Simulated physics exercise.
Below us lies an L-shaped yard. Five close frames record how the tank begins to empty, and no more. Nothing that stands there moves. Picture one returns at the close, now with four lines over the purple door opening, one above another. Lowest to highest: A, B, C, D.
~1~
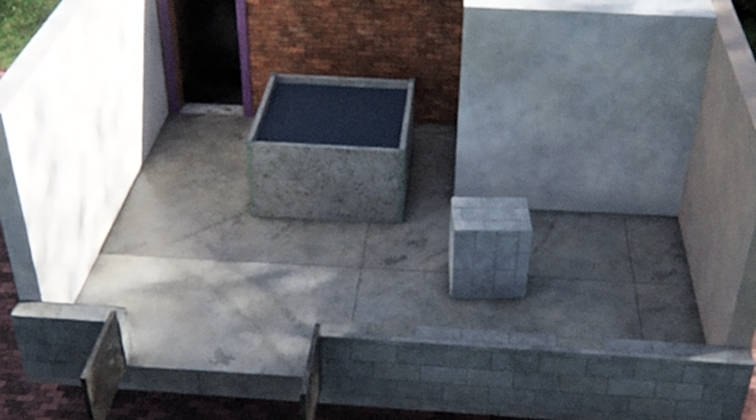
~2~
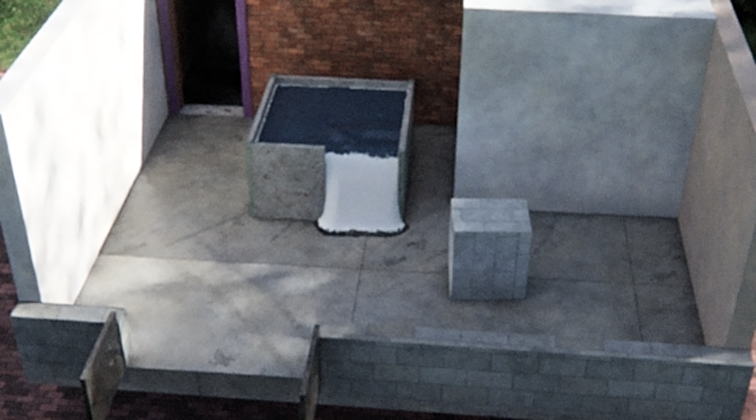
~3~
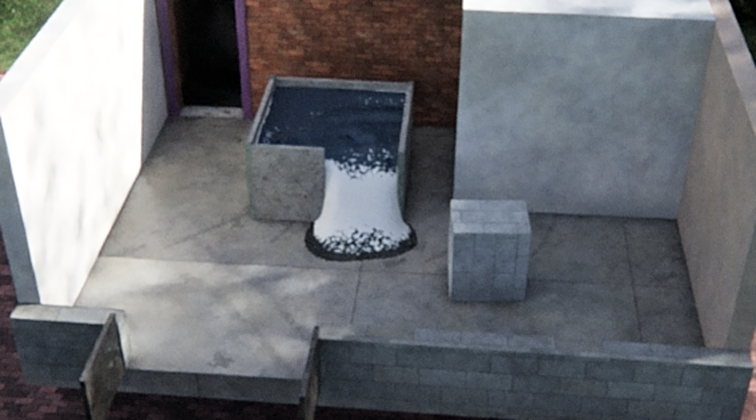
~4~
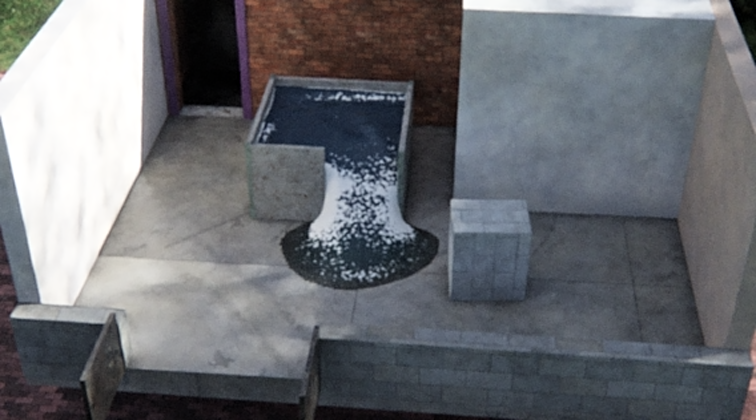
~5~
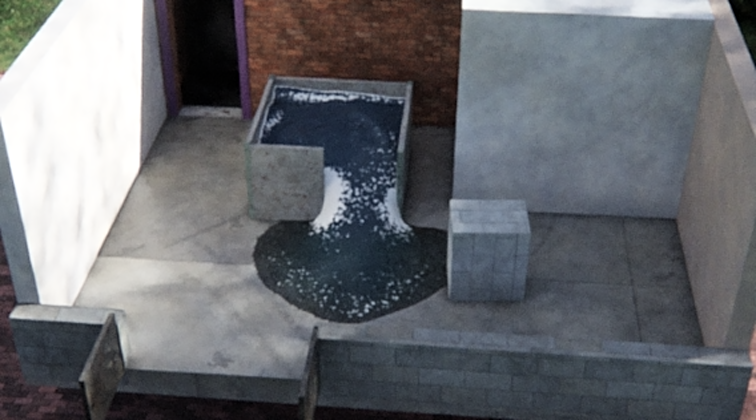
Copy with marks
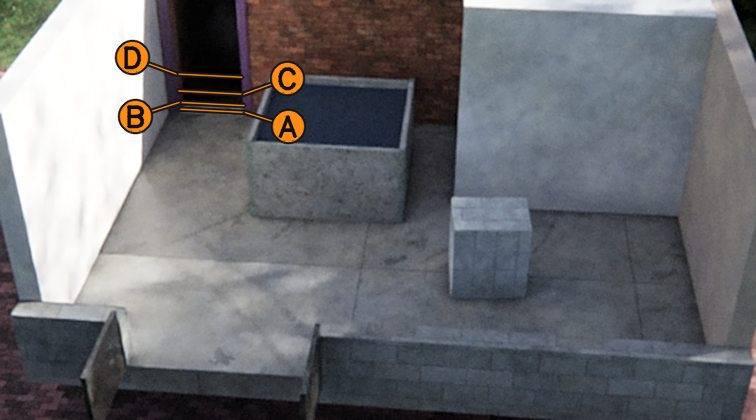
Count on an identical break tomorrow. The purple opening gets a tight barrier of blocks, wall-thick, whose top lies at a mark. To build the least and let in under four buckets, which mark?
That is line A.
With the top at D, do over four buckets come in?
No, not at all.
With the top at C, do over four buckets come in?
No, that is safe.
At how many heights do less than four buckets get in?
All of the four.
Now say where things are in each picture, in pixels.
The first frame shows water in the tank at rest, its middle at (334, 116); foot of the purple doorway at (212, 114); open gate at (221, 309).
In the second frame, 1 % of the ground under water, visible out to (322, 227).
In the third frame, 3 % of the ground under water, visible out to (332, 254).
In the fourth frame, 7 % of the ground under water, visible out to (342, 284).
In the fifth frame, 13 % of the ground under water, visible out to (348, 306).
In orange, A at (212, 110); B at (211, 104); C at (210, 92); D at (209, 75); from the bottom up A, B, C, D.
For line A, a splash gets over, under a bucket.
For line B, nothing gets over.
For line C, nothing gets over.
For line D, nothing gets over.
